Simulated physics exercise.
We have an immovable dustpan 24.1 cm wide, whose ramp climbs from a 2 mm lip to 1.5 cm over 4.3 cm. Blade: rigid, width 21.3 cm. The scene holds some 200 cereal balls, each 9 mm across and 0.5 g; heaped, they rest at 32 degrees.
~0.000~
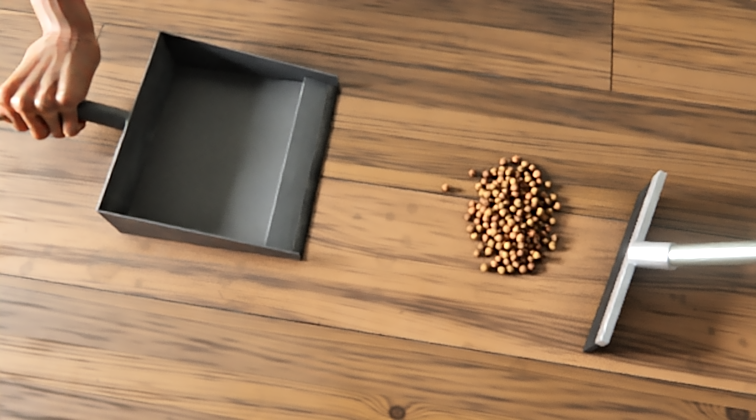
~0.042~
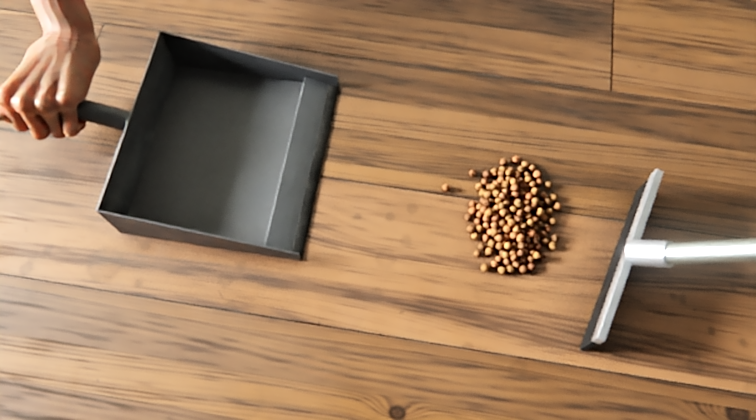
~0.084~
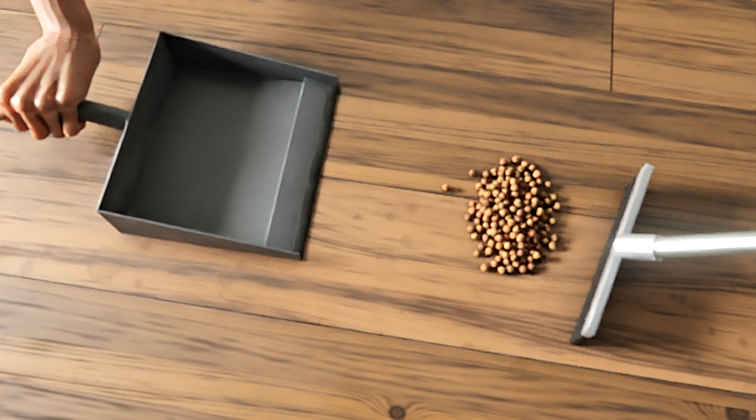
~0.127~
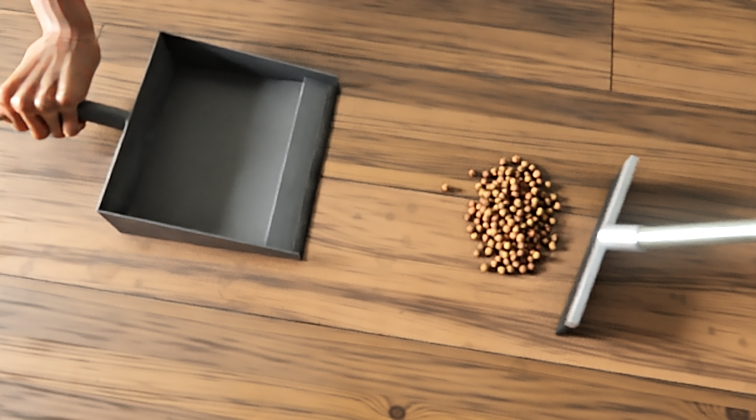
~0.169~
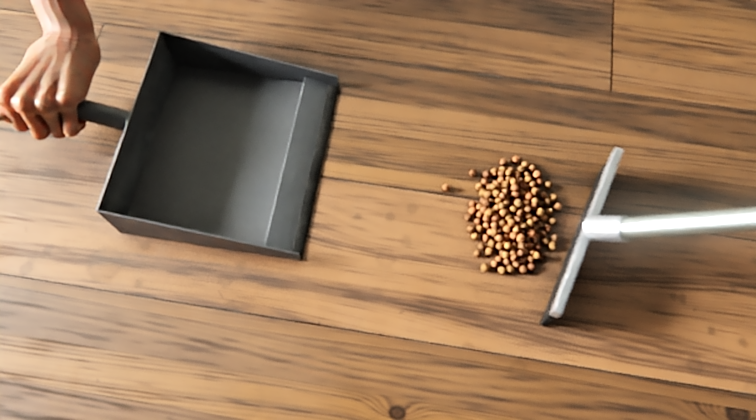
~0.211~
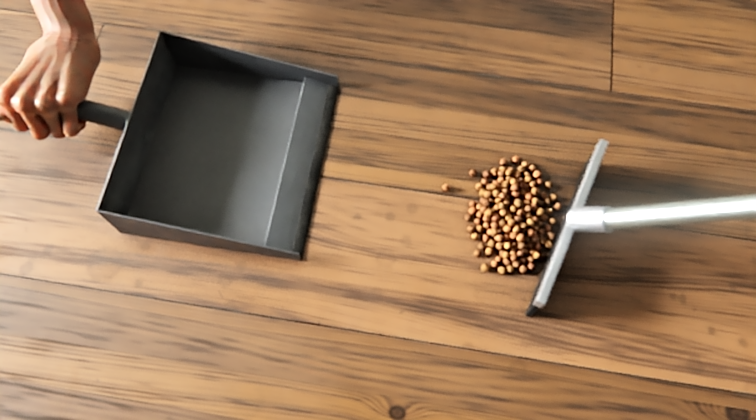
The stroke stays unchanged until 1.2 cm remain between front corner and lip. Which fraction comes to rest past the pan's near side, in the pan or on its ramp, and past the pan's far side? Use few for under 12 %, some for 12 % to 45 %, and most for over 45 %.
Near side: Few, pan: Some, far side: Some.
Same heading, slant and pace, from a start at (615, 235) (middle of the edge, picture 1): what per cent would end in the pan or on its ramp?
About 20 per cent.
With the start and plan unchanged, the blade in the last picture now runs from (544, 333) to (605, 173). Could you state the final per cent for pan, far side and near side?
Per cent by place - pan 0, far side 0, near side 0.
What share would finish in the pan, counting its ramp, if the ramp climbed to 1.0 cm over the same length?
About 25 %.
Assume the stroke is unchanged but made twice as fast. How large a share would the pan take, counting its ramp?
Then some 30 in a hundred.
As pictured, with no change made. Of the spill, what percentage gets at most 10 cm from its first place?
Close to 0 per cent of it.
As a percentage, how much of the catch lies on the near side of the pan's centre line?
I'd put it near 10 per cent.
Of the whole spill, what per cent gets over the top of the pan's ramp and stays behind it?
It comes to some 0 per cent.
After 0.51 s, middle of the blade 17 cm from the lip; 0 % over the lip, far side 0 %, near side 0 %.
After 0.71 s, middle of the blade 9 cm from the lip; 0 % over the lip, far side 5 %, near side 0 %.
After 1.03 s, middle of the blade 4 cm from the lip; 20 % over the lip, far side 20 %, near side 0 %.
By 1.5 s all is still; near side 0 %, pan 20 %, far side 20 %, in front of the lip or behind the blade 65 %.
